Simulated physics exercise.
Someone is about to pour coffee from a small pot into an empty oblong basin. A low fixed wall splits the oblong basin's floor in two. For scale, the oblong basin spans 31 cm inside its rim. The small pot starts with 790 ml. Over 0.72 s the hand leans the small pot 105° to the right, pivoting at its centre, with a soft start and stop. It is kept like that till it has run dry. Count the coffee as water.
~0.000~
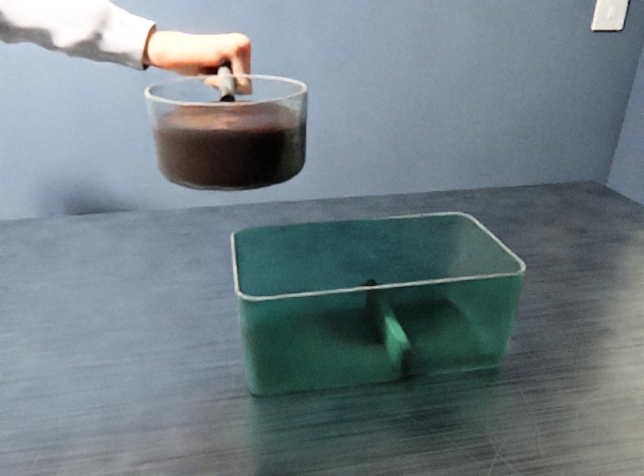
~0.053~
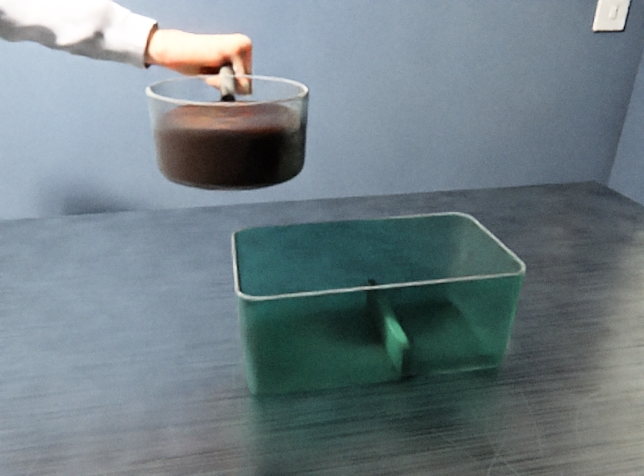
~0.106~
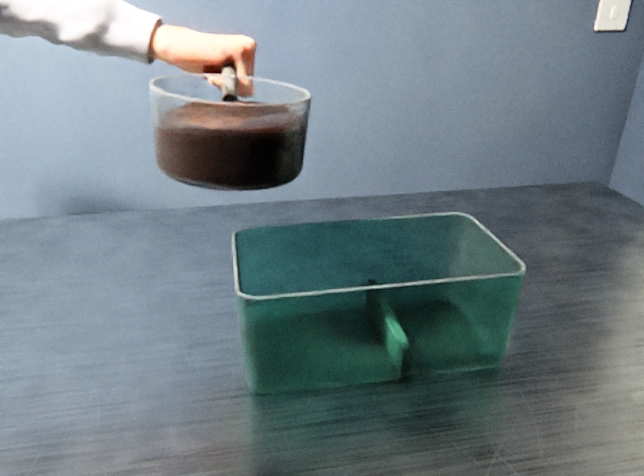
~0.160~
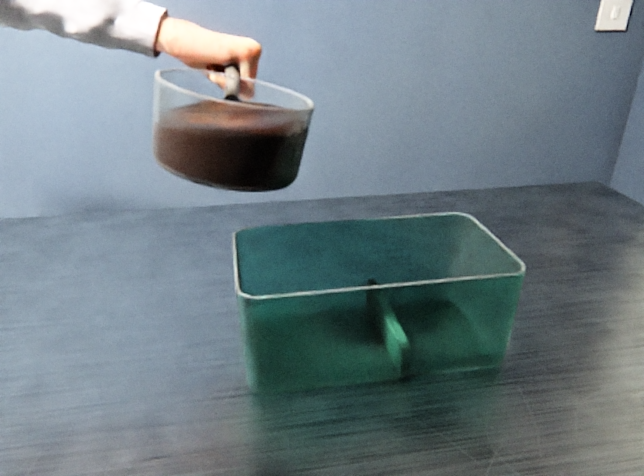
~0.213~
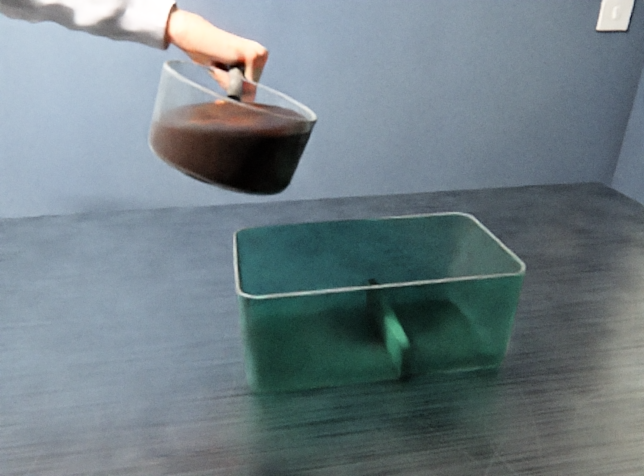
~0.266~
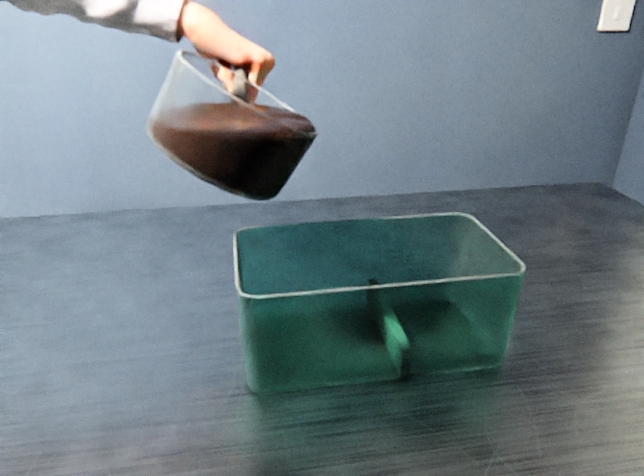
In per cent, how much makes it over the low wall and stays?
Roughly 9 per cent is past the wall.
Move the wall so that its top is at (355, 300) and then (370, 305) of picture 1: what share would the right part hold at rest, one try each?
First 40, then 15 per cent.
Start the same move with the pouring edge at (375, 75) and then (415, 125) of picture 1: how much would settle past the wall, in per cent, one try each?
In turn about 70 and 85 per cent.
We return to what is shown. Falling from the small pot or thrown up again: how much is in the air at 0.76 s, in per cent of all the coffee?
Some 9 per cent.
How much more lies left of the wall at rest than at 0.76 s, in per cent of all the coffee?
Some 7 per cent.
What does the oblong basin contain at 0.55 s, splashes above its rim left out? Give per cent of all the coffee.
Near 24 in a hundred.
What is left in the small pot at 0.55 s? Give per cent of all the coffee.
About 34 per cent.
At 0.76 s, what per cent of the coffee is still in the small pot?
Near 8 in a hundred.
By 0.55 s the tilt is 92° and 34 per cent is still to pour, 23 is left of the wall and 0 right of it.
By 0.76 s the tilt is 105° and 8 per cent is still to pour, 82 is left of the wall and 2 right of it.
By 0.98 s the tilt is 105° and 1 per cent is still to pour, 89 is left of the wall and 7 right of it.
By 1.22 s the tilt is 105° and 0 per cent is still to pour, 89 is left of the wall and 9 right of it.
At rest 89 per cent lies left of the wall, 9 right of it and 2 outside.
